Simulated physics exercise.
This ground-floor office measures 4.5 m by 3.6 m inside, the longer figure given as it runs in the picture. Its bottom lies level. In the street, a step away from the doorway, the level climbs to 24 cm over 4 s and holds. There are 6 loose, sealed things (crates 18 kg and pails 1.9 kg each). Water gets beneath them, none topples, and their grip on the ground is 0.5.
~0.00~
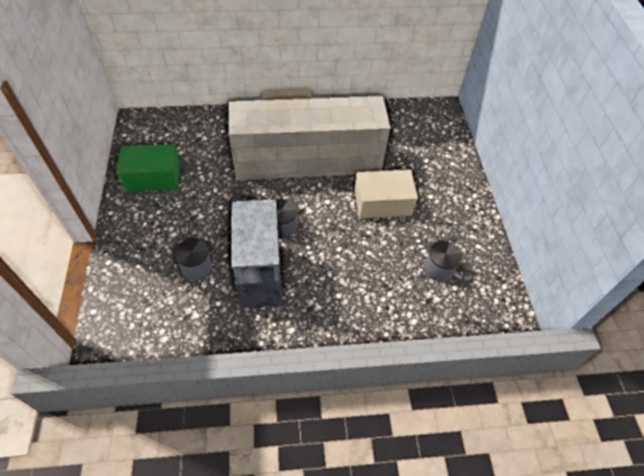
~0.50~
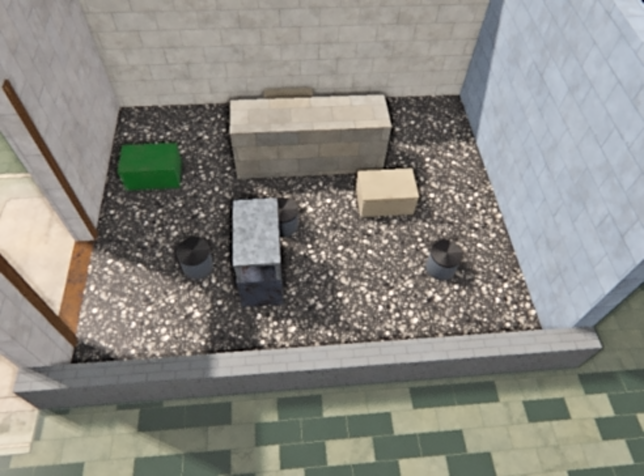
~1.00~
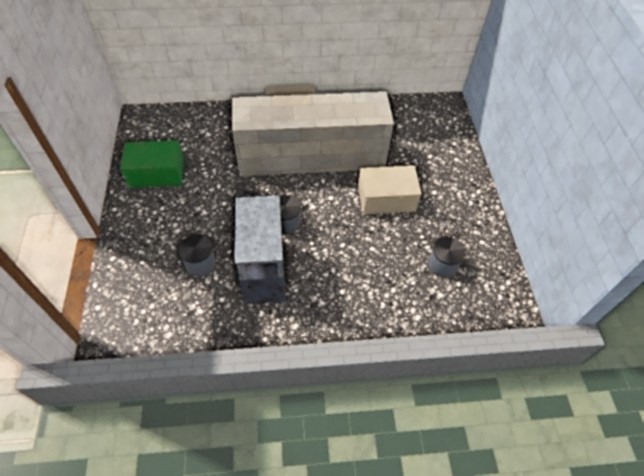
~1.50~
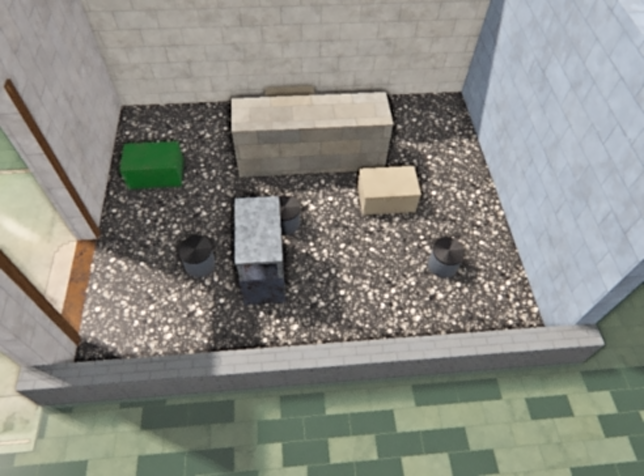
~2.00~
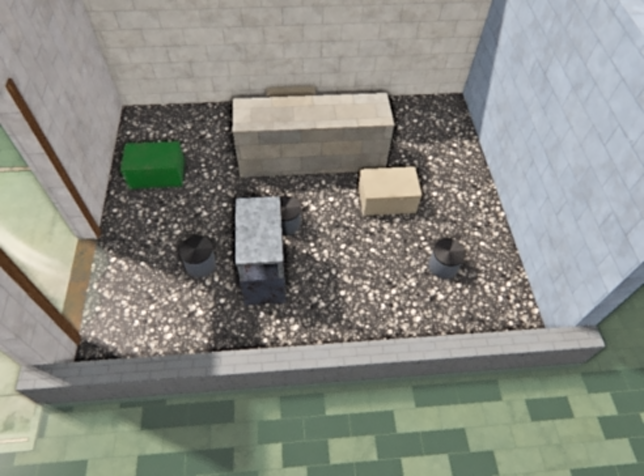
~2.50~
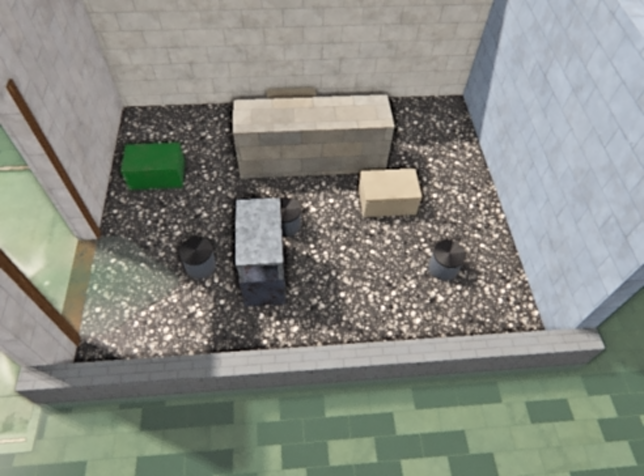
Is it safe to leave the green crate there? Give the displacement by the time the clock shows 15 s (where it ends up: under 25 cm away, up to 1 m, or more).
Green crate slides a little.
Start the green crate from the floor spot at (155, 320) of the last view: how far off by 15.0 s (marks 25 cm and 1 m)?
It ends far away.
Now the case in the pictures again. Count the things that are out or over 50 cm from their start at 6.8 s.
3 of them.
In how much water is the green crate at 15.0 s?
About 11 cm.
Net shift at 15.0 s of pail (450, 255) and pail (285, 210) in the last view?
In turn: 250 cm, 50 cm.
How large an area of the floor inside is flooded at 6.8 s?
Some 12 m2.
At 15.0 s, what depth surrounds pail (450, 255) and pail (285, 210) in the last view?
About 10 and 9 cm.
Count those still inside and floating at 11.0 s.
I count 5.
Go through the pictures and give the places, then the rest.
The first picture shows the green crate at (146, 158), on the bottom; 0.0 m2 under water; 0 of 6 have shifted.
The second picture shows the green crate at (148, 157) rests on the ground; 0.0 m2 under water; 0 of 6 have shifted.
The third picture shows the green crate at (150, 155), on the bottom; water covers 0.0 m2; 0 of 6 have shifted.
The fourth picture shows the green crate at (150, 156), on the bottom; water covers 0.0 m2; 0 of 6 have shifted.
The fifth picture shows the green crate at (151, 156), on the bottom; 0.1 m2 under water; 0 of 6 have shifted.
The sixth picture shows the green crate at (151, 157), on the bottom; 0.6 m2 under water; 0 of 6 have shifted.
After 3.5 s the green crate is near (151, 157), 0.0 m from its start, aground; 1 afloat.
After 6.8 s the green crate is near (151, 157), 0.0 m from its start, aground; 3 afloat.
After 11.0 s the green crate is near (151, 157), 0.0 m from its start, aground; 5 afloat.
After 15.0 s the green crate is near (178, 188), 0.6 m from its start, afloat; 6 afloat.
